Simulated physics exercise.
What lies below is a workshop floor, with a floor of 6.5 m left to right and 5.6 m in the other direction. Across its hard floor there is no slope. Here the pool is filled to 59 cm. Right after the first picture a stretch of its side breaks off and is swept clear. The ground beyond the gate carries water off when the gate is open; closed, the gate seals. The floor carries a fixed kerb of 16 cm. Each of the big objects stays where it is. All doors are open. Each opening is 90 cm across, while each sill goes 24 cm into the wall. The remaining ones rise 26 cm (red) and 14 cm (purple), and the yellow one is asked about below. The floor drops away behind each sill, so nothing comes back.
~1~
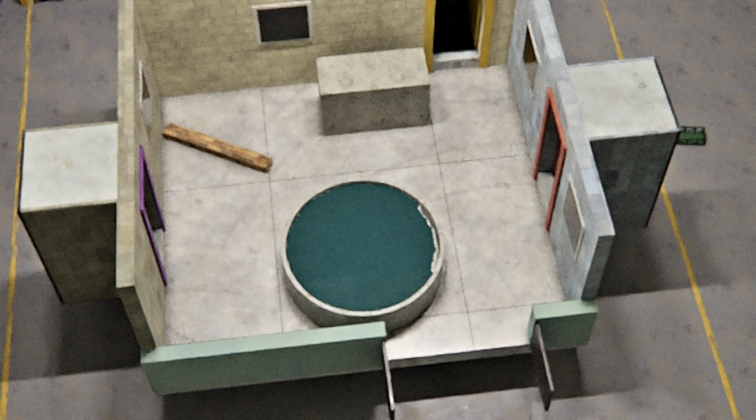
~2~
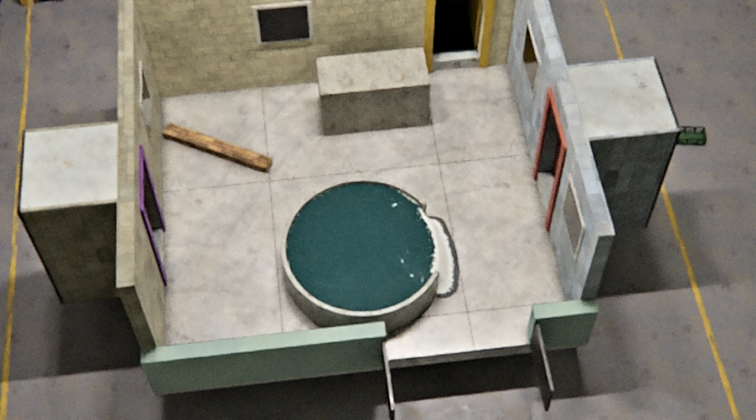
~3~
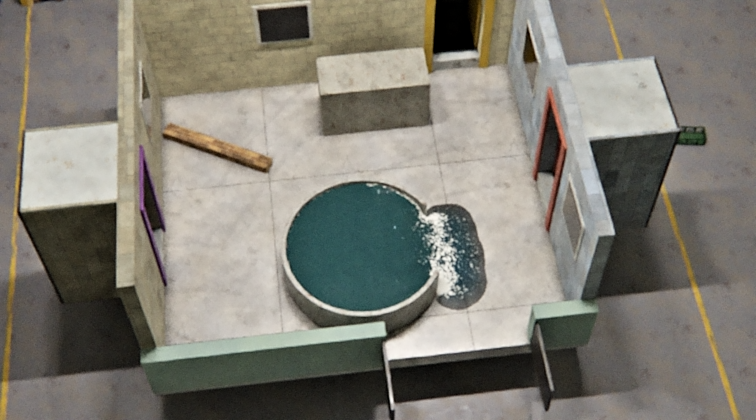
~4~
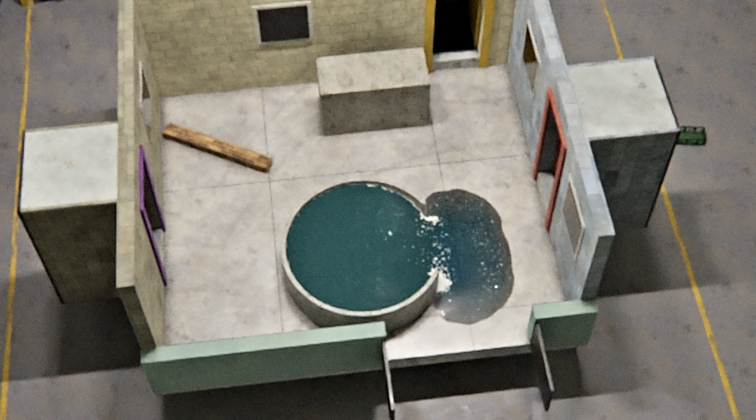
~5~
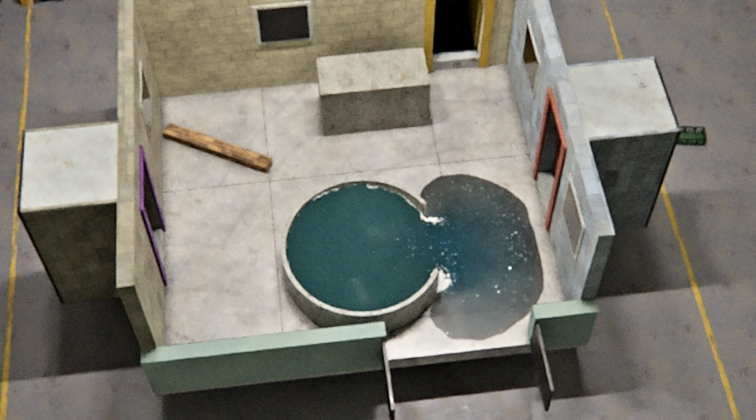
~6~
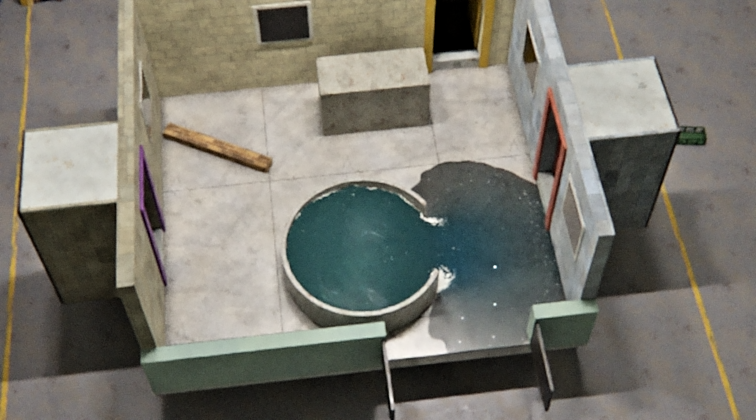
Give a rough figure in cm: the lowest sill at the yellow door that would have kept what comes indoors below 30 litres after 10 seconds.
I would say 17 cm.
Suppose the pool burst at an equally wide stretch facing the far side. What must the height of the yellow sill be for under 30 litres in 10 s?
Some 9.5 centimetres.
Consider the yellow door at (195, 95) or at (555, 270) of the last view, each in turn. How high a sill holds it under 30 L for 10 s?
9.0 and 28 cm.
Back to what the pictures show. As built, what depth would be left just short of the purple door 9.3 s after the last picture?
Lab note: Depth approx. 5.5 cm.
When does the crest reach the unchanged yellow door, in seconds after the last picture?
The level tops out near 2.6 seconds.
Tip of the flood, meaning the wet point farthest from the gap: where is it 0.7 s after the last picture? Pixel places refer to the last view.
Lab note: Front tip approx. at (520, 116).
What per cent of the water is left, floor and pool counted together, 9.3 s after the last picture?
Around 76 in a hundred parts remain.
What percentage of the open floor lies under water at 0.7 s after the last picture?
I'd say near 20 percent is wet.
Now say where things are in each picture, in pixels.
The first picture shows still water, 59 cm deep, in the pool at (363, 246); the yellow door at (458, 32) is dry.
In the second picture, the front is at (441, 225), 0.3 m from the gap at (438, 251); 0.3 m2 of floor is wet, 59 cm left at the back.
In the third picture, the gap is at (438, 252), the front 0.7 m out at (468, 219); the back of the pool holds 59 cm.
In the fourth picture, water pours out at (438, 253) and has run 1.2 m, to (491, 211); about 6 cm deep outside, 59 cm at the back.
In the fifth picture, water pours out at (438, 252) and has run 1.7 m, to (518, 205); about 5 cm deep outside, 59 cm at the back.
In the sixth picture, the gap is at (438, 252), the front 2.1 m out at (540, 194); the back of the pool holds 59 cm; 2.3 m in a straight line remain to the yellow door at (458, 32).
Then, 0.7 s after the last picture water covers 20 % of the floor, deepest (36 cm) near (553, 249); it has not reached the yellow door.
Then, 2.3 s after the last picture water covers 35 % of the floor, deepest (32 cm) near (572, 325); 21 cm at the yellow door, 0 litres in over its 26 cm sill.
Then, 9.3 s after the last picture water covers 85 % of the floor, deepest (13 cm) near (192, 133); 11 cm at the yellow door, 0 litres in over its 26 cm sill.
At the yellow door as built, the water peaked near 22 cm, 2.5 s after the last picture.
Run again over the same 10 s with other heights there, 74 litres in over 14 cm, 11 litres over 19 cm. The limit of 30 litres is kept from about 17 cm up.
